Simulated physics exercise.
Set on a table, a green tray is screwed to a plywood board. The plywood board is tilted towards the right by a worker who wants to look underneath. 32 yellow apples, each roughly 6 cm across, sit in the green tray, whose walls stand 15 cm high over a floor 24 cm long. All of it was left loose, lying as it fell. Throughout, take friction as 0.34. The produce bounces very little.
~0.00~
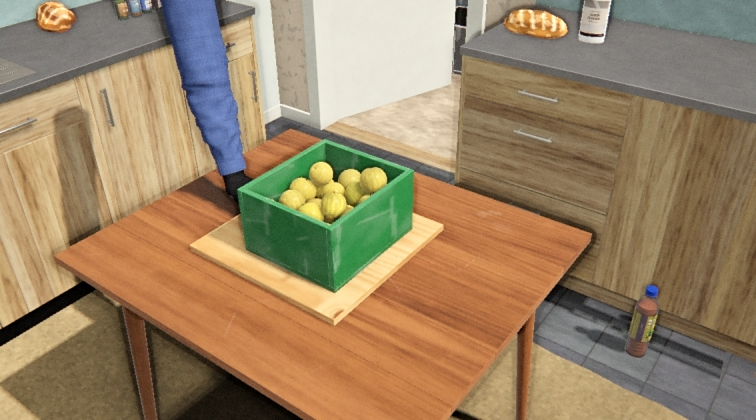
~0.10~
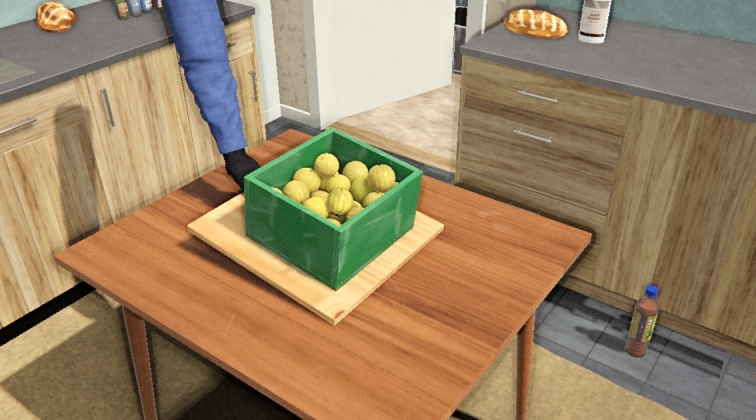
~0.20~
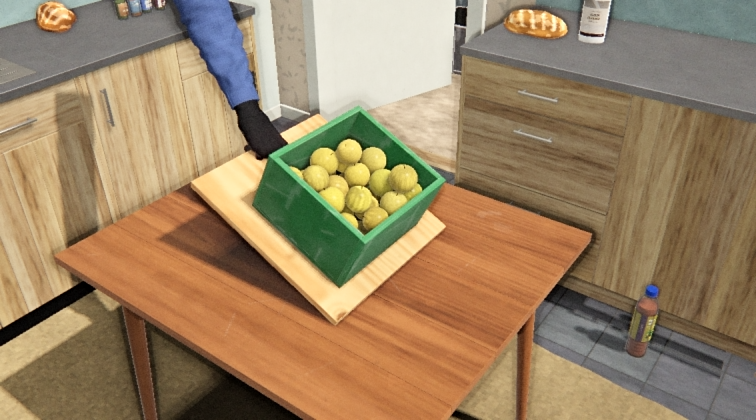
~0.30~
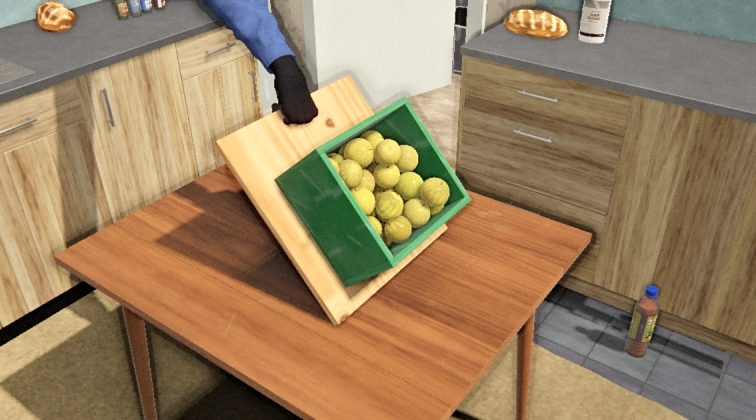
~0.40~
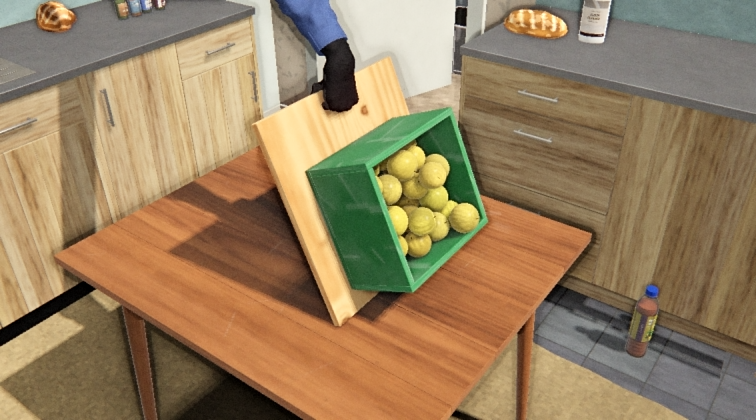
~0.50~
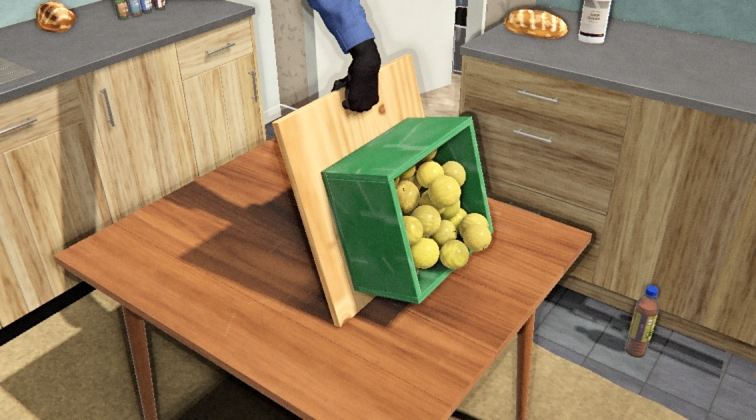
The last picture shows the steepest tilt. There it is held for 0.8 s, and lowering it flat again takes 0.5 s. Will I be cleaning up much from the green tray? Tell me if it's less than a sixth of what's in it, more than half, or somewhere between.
It ends up missing one sixth to one half.
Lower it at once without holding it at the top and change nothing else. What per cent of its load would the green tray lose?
The green tray would shed 30 percent of its load.
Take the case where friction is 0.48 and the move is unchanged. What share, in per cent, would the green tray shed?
Then the green tray sheds 40 per cent of its load.
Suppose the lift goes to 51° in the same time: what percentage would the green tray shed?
Green tray: 0%.
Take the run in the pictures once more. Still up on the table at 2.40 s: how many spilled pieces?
The count is about 2.
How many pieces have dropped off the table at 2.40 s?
Number of pieces - roughly 6.
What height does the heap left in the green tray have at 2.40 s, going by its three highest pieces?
12 cm or so.
After 0.80 s, tilt 74°; green tray 25 in, 7 out.
After 1.18 s, tilt 74°; green tray 24 in, 8 out.
After 1.72 s, tilt 5°; green tray 24 in, 8 out.
When it is over (at 2.40 s), green tray 24 in, 8 out. Asked share, 8 of 32, 25 per cent.
